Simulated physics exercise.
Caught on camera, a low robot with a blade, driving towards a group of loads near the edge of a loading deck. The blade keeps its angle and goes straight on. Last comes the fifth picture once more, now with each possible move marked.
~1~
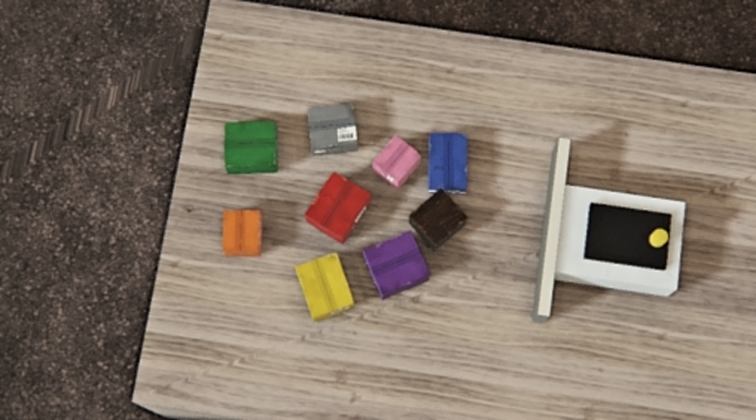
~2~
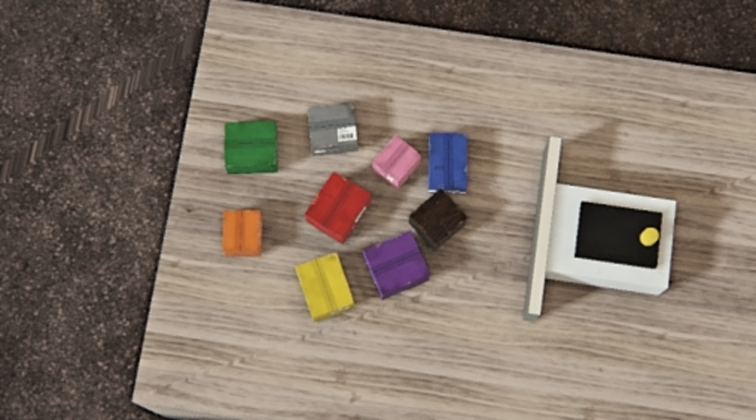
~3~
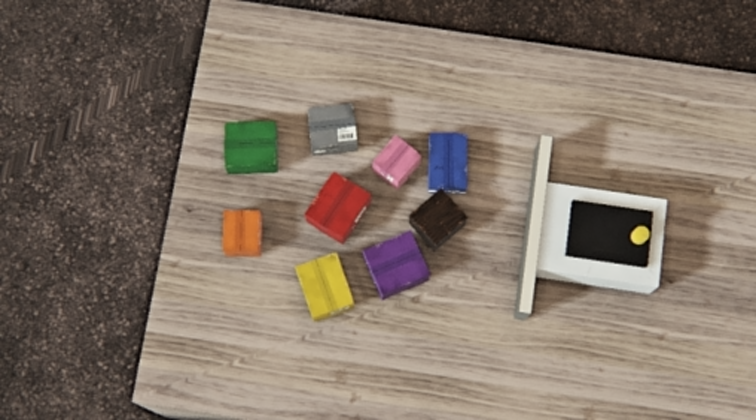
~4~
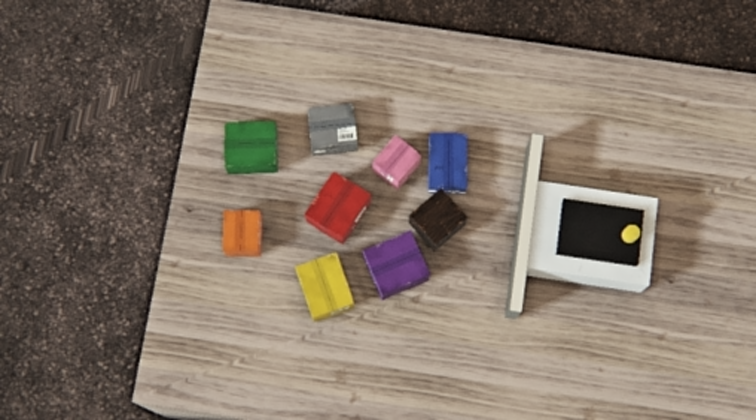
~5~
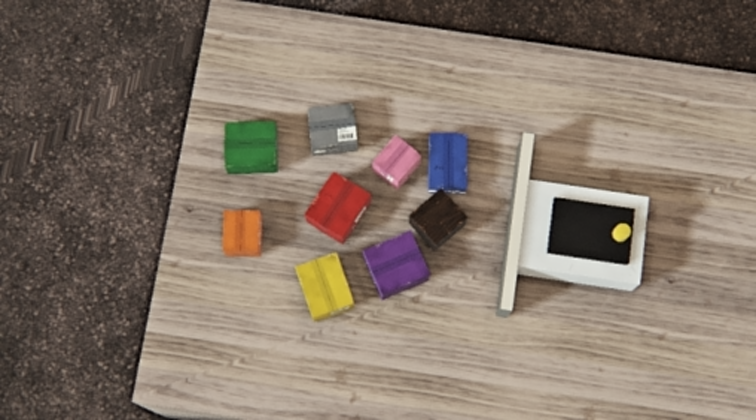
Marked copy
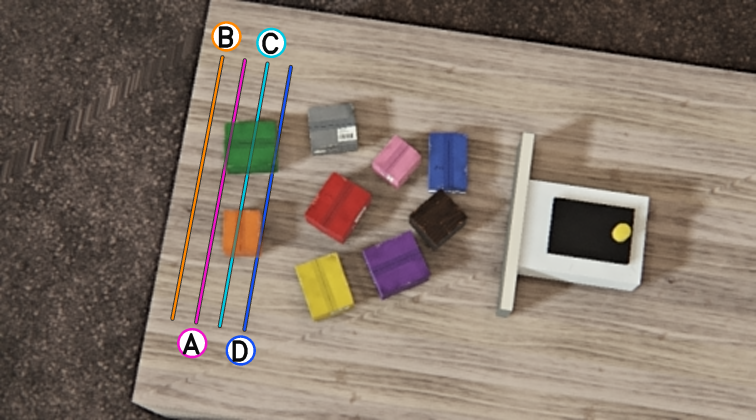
On a wooden loading deck, a low white robot with a wide blade at its front crept slowly left towards a cluster of nine colourful boxes, which all stayed still as the gap narrowed.
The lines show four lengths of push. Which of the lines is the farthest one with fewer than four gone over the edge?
C.
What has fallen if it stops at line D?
It is the green box.
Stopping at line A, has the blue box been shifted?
Yes.
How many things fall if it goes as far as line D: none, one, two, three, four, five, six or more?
By then, one.
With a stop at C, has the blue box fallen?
No.
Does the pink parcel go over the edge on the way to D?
By then, no.
On the marked copy, A at (221, 188); B at (198, 185); C at (244, 191); D at (268, 195).
Following C. Soon after the start, robot (485, 215); grey parcel (327, 128); yellow parcel (319, 289).
Later, robot (387, 201); green box (221, 137); orange parcel (229, 236).
In the end, robot (311, 190); green box over the edge; orange parcel over the edge; two fallen.
As for the rest, A drops four; B drops five; D is within the limit but short.
